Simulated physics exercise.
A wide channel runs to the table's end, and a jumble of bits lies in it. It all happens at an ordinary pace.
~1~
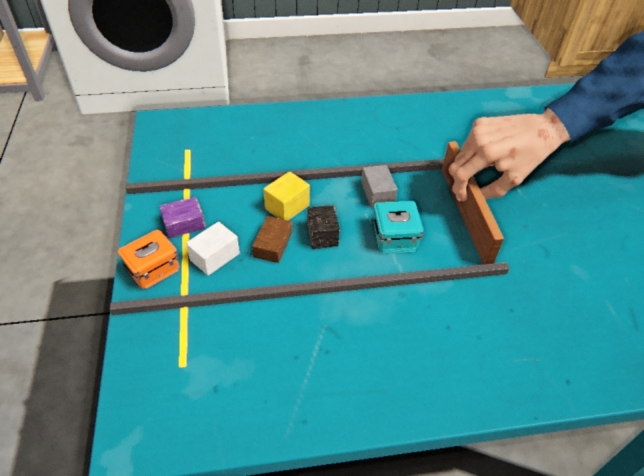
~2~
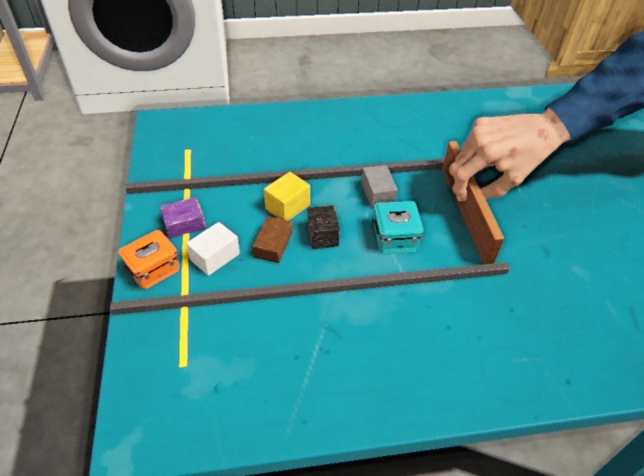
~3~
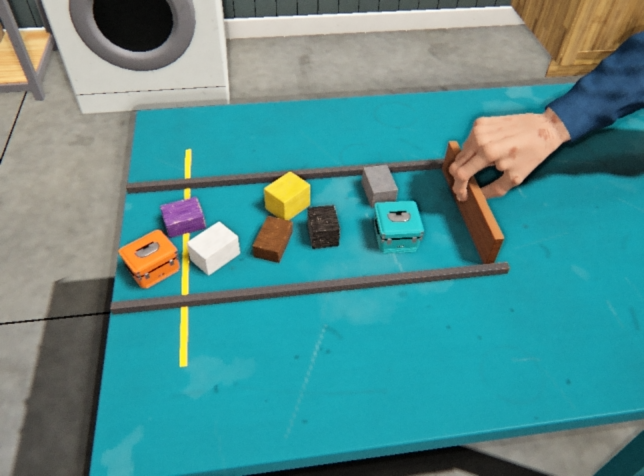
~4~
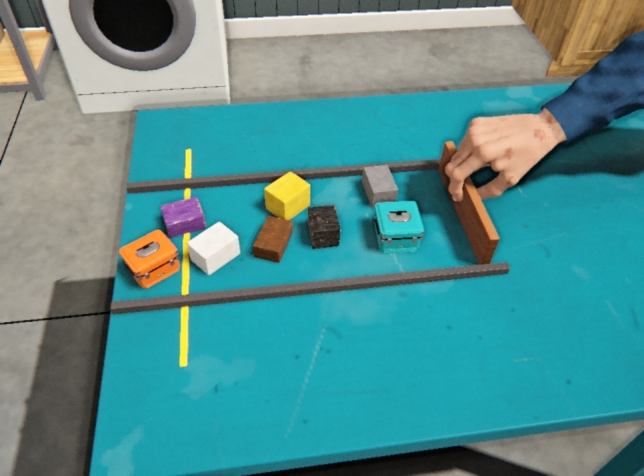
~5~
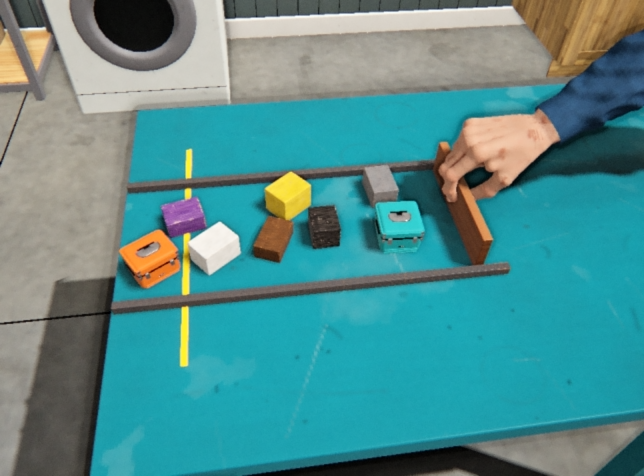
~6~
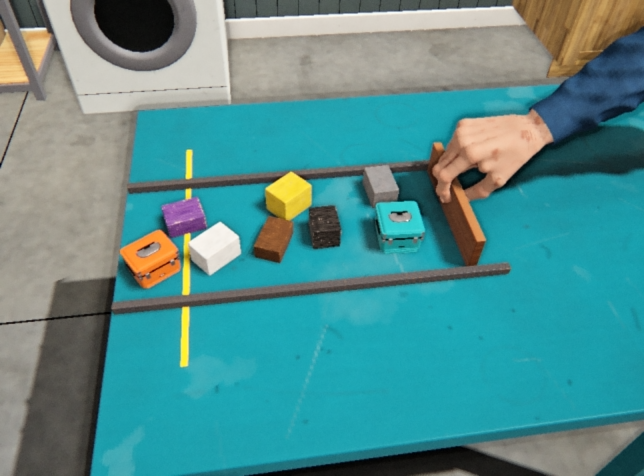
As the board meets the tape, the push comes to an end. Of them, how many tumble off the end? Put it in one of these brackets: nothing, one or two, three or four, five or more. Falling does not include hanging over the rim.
Bracket: Three or four.
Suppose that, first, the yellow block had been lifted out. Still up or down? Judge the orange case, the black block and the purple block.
The orange case ends up down, the black block keeps its place and the purple block keeps its place.
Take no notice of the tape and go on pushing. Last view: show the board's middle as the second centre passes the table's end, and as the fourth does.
I'd put it close to (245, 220) and later close to (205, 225).
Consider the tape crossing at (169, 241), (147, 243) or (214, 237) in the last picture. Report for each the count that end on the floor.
Tallies in the order asked: 5, 6, 2.
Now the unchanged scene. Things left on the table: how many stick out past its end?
The total would be 2.
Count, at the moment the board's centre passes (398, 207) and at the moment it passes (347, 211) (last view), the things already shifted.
The first count is 2, and then it's 4.
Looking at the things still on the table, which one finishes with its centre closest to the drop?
Black block.
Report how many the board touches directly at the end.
The figure is 2.
Soon after, none off yet; orange case at rest near (152, 260); purple block at rest near (184, 217); white block at rest near (215, 248).
Then, none off yet; orange case moved about its own width near (106, 272); purple block moving near (181, 218); white block moved well along near (146, 252).
At rest, the number that fall off is three or four; fallen, brown block, white block, purple block and orange case.
